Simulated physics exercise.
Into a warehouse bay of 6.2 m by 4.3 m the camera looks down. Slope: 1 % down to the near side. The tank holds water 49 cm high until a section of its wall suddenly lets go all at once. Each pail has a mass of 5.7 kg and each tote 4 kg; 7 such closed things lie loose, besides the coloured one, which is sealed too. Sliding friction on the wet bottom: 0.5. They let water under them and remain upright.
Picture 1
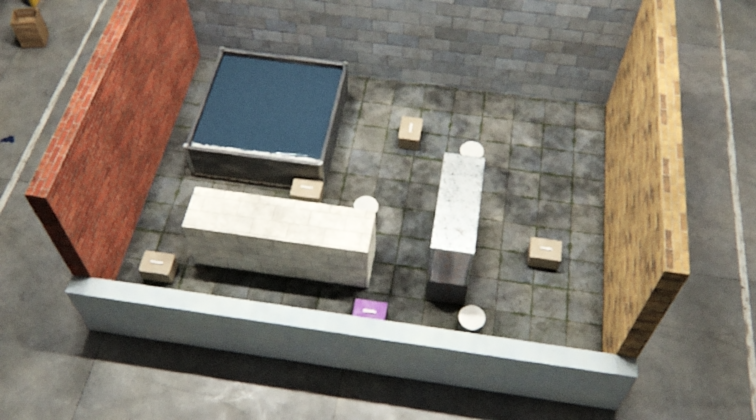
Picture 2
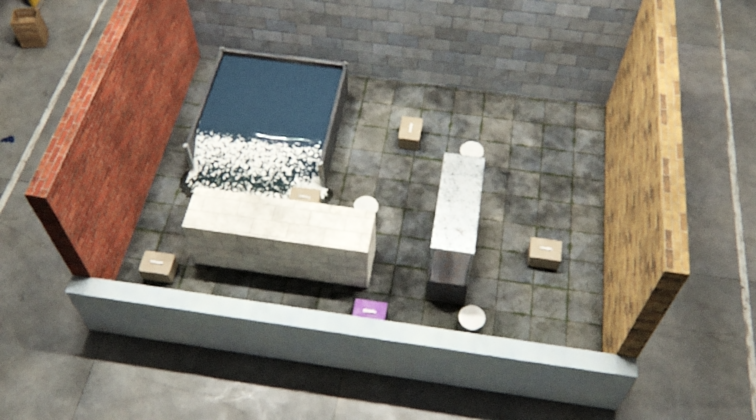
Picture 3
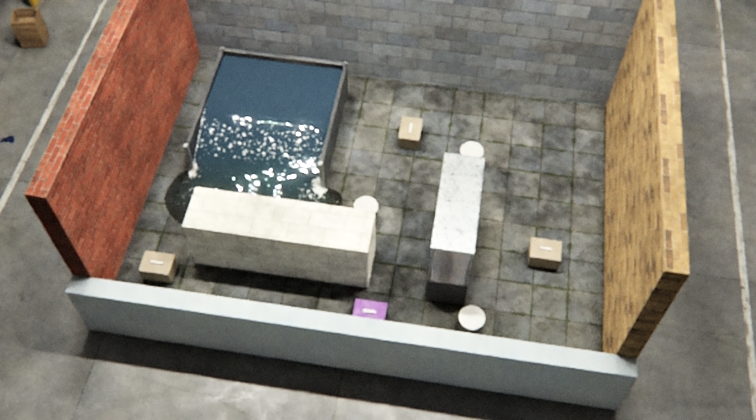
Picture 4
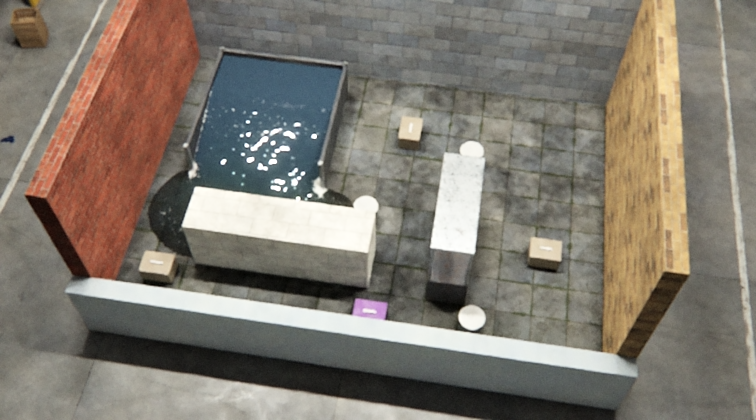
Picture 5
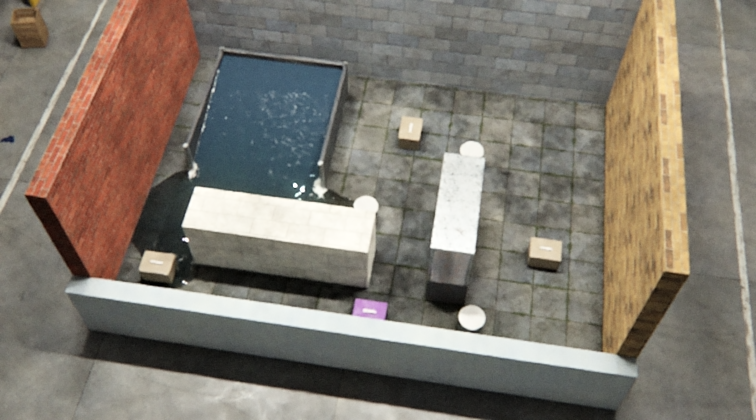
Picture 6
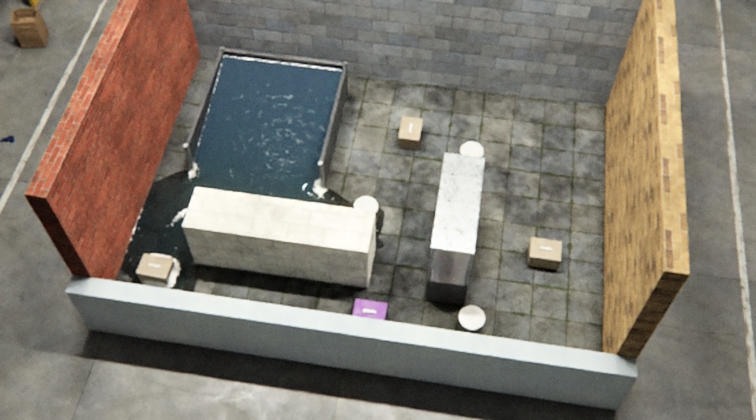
To begin with, water sits in a tank in a walled bay scattered with boxes, then surges from its near side in white froth, and the box just in front drops from view behind a pale block. The dark water spreads leftward and around the block, nudging the lower-left box slightly; the purple box stays still.
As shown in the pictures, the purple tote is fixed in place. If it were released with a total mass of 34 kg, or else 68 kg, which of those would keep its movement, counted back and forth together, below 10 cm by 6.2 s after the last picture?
Only upper setting passes.
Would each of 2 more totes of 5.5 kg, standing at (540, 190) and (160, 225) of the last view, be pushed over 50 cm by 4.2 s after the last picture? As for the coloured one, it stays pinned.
One by one: Smaller shift, bigger shift.
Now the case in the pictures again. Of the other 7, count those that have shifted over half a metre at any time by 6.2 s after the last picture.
I count 7 of them.
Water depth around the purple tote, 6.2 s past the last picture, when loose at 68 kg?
About 8 cm.
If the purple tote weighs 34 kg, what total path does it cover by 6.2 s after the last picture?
Total path: Approx. 50 cm.
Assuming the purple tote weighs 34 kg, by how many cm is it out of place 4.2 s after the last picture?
About 50 cm.
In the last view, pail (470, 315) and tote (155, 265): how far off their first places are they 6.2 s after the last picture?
First one 200 cm, second one 250 cm.
Then, 0.6 s after the last picture the purple tote would be 0 cm from its start with 34 kg and 0 cm from its start with 68 kg; 0 cm of water round it then.
Then, 2.3 s after the last picture the purple tote would be 7 cm from its start with 34 kg and 0 cm from its start with 68 kg; 18 cm of water round it then.
Then, 4.2 s after the last picture the purple tote would be 48 cm from its start with 34 kg and 0 cm from its start with 68 kg; 12 cm of water round it then.
Then, 6.2 s after the last picture the purple tote would be 48 cm from its start with 34 kg and 0 cm from its start with 68 kg; 8 cm of water round it then.
